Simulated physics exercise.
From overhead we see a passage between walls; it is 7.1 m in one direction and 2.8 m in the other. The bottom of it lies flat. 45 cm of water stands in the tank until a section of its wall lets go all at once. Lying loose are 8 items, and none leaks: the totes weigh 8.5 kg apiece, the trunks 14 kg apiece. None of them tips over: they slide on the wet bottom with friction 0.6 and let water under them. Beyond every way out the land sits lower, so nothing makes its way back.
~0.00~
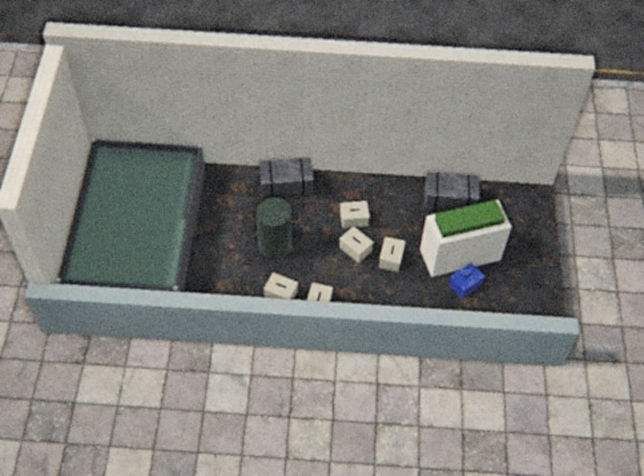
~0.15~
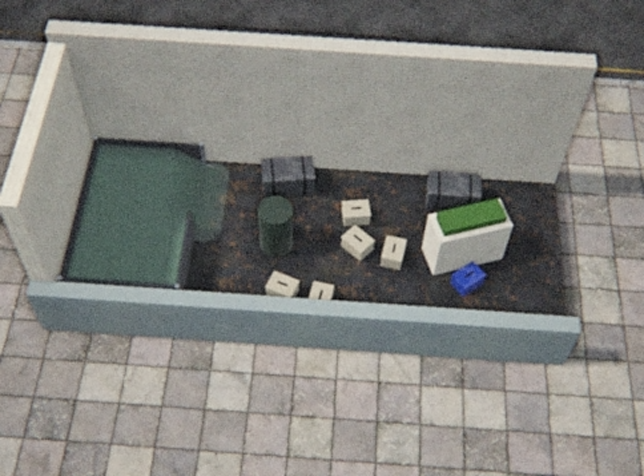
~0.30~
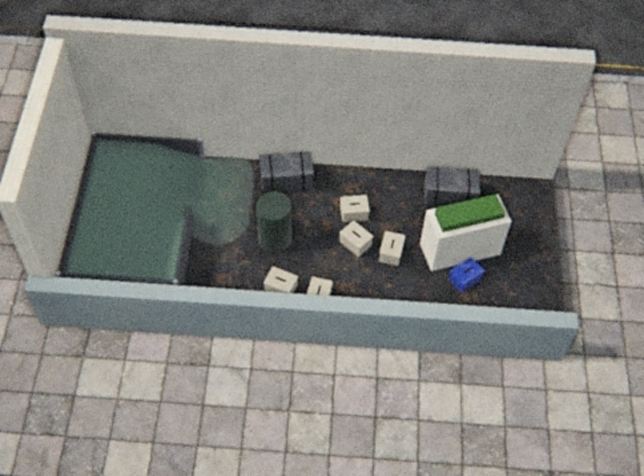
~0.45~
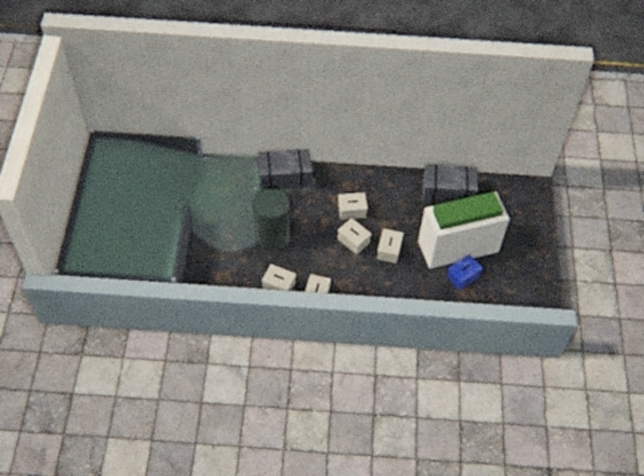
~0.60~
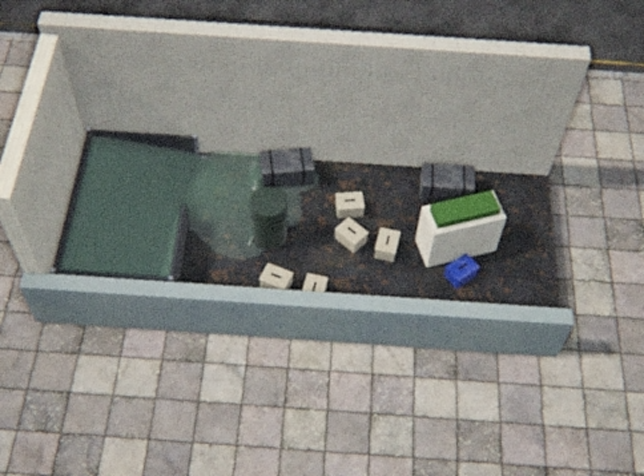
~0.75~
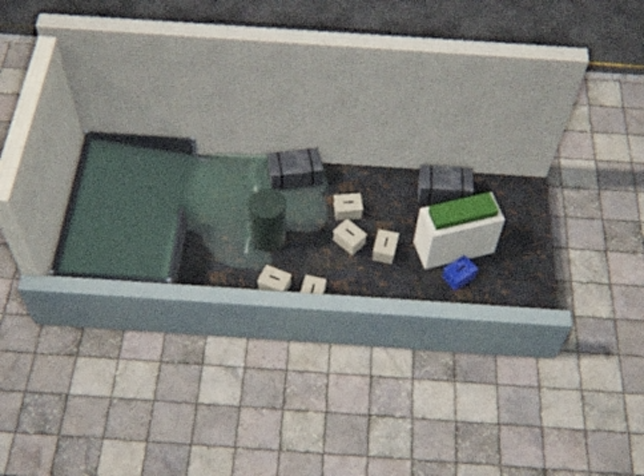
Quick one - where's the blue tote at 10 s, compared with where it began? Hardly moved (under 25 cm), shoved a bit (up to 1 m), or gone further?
That one is going to cover next to nothing.
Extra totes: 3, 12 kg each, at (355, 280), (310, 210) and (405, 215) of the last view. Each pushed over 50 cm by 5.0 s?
Taking them in order, the first is below the mark, the second above the mark and the third above the mark.
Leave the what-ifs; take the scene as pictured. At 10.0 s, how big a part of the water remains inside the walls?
About 54 in a hundred parts of the water.
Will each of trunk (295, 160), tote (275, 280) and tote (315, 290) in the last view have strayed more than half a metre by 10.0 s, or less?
Above the mark, below the mark, below the mark.
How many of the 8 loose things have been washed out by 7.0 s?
I make it 3.
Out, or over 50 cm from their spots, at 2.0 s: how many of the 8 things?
The number I get is 2.
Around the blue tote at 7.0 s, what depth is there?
I'd say around 2 cm.
After 2.0 s the blue tote is near (461, 269), 0.0 m from its start, aground; 0 of 8 are out; 1 afloat.
After 4.5 s the blue tote is near (461, 269), 0.0 m from its start, aground; 3 of 8 are out; 1 afloat.
After 7.0 s the blue tote is near (461, 269), 0.0 m from its start, aground; 3 of 8 are out; 0 afloat.
After 10.0 s the blue tote is near (461, 269), 0.0 m from its start, aground; 3 of 8 are out; 0 afloat.
